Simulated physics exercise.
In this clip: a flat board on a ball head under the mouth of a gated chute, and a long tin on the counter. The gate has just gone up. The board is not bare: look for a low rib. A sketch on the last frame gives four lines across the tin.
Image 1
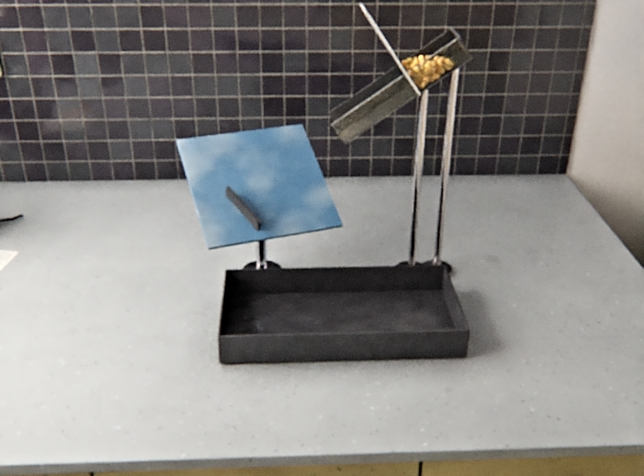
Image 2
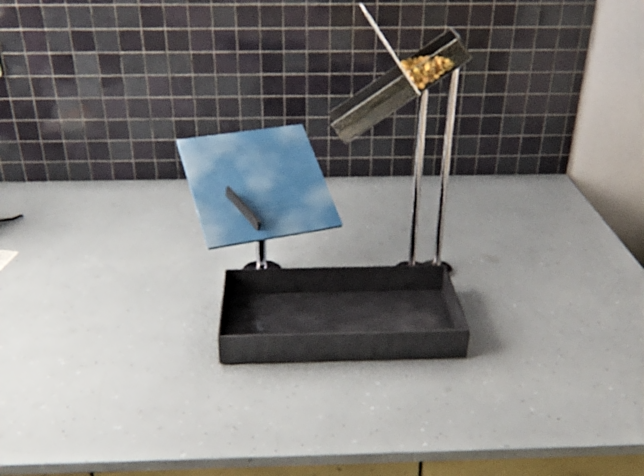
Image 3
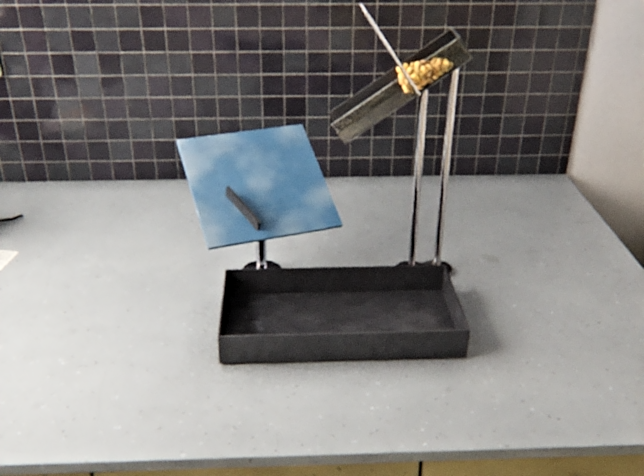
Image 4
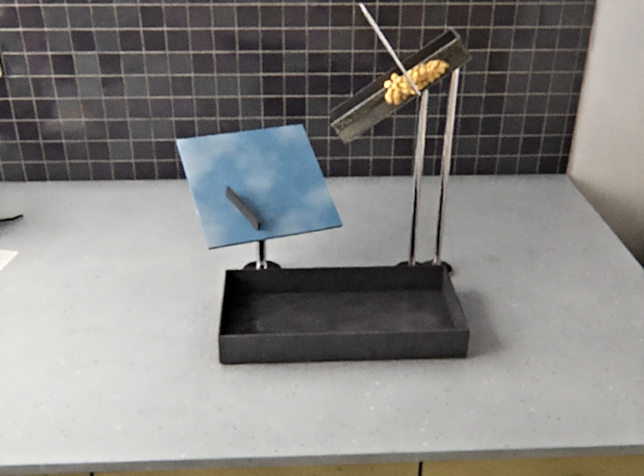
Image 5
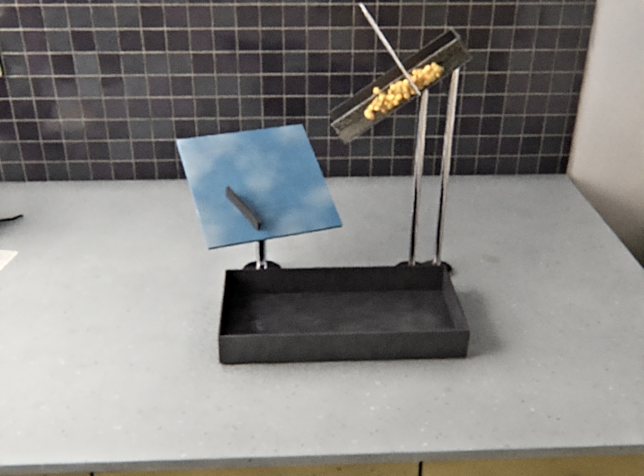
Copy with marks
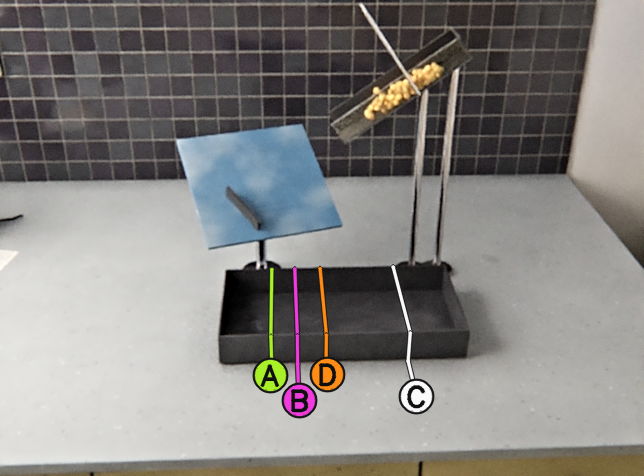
A long dark tin sat empty on a gray counter beside a tilted blue board with a low rib, while yellowish chickpeas slid in a loosening bunch partway down a raised, sloping chute toward the left.
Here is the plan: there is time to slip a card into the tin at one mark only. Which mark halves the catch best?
Take B.
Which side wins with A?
The right side.
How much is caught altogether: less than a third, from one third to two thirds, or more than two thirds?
More than two thirds.
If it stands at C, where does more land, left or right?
The left side.
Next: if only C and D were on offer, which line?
It is D.
On the marked copy, line A crosses the front rim at (270, 335); line B crosses the front rim at (297, 334); line C crosses the front rim at (410, 331); line D crosses the front rim at (326, 333).
With A, of what is caught, a small part on the left of the divider, nearly all on the right.
With B, of what is caught, about two thirds on the left of the divider, about a third on the right.
With C, of what is caught, all on the left of the divider, none on the right.
With D, of what is caught, most on the left of the divider, a small part on the right.
